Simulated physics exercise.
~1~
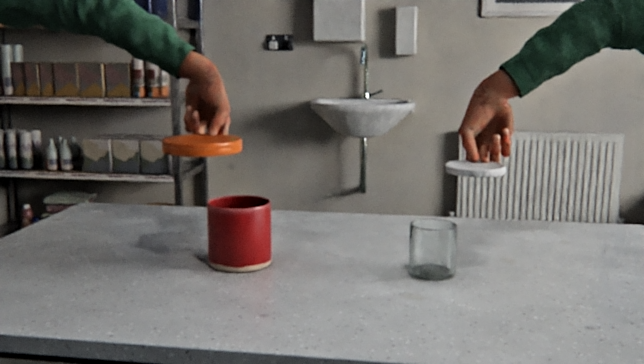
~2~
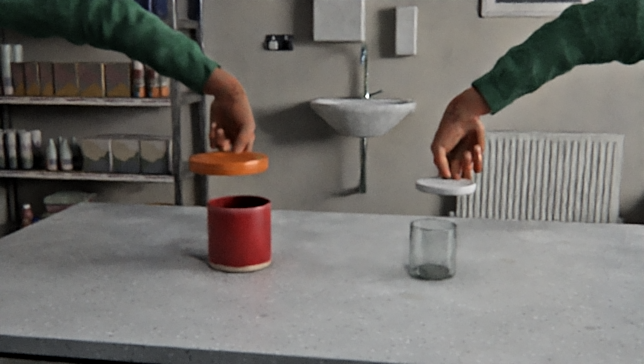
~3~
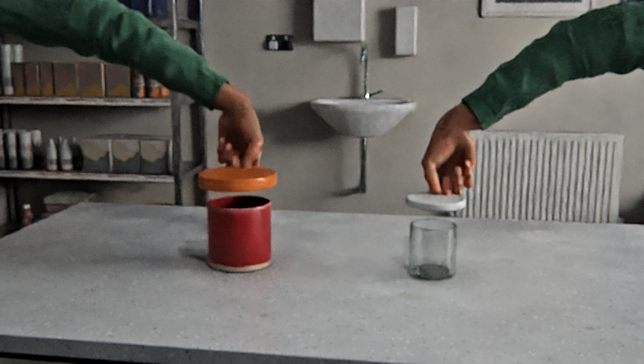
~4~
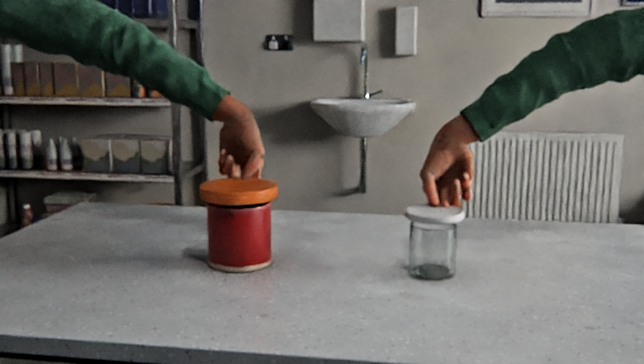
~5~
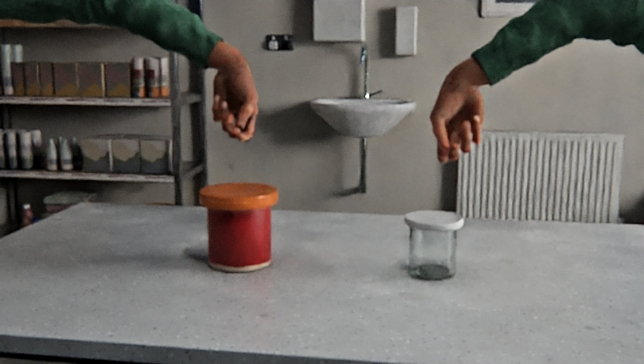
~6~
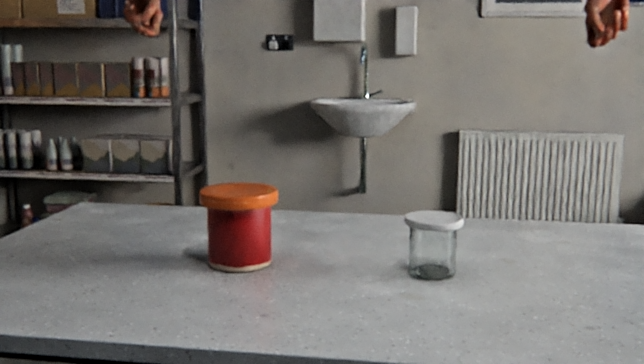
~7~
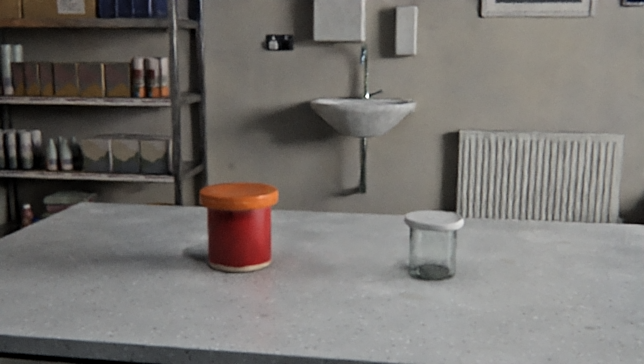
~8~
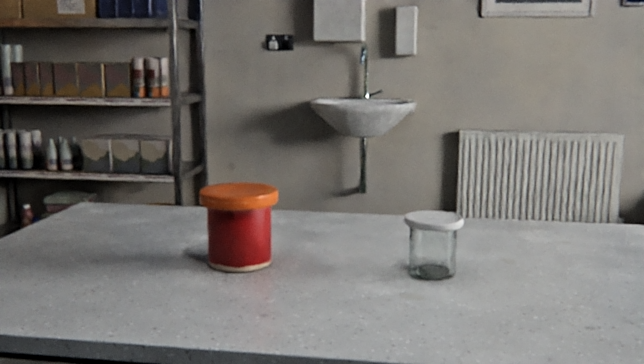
Two hands lower an orange lid onto a red mug and a white coaster onto a glass, then withdraw.
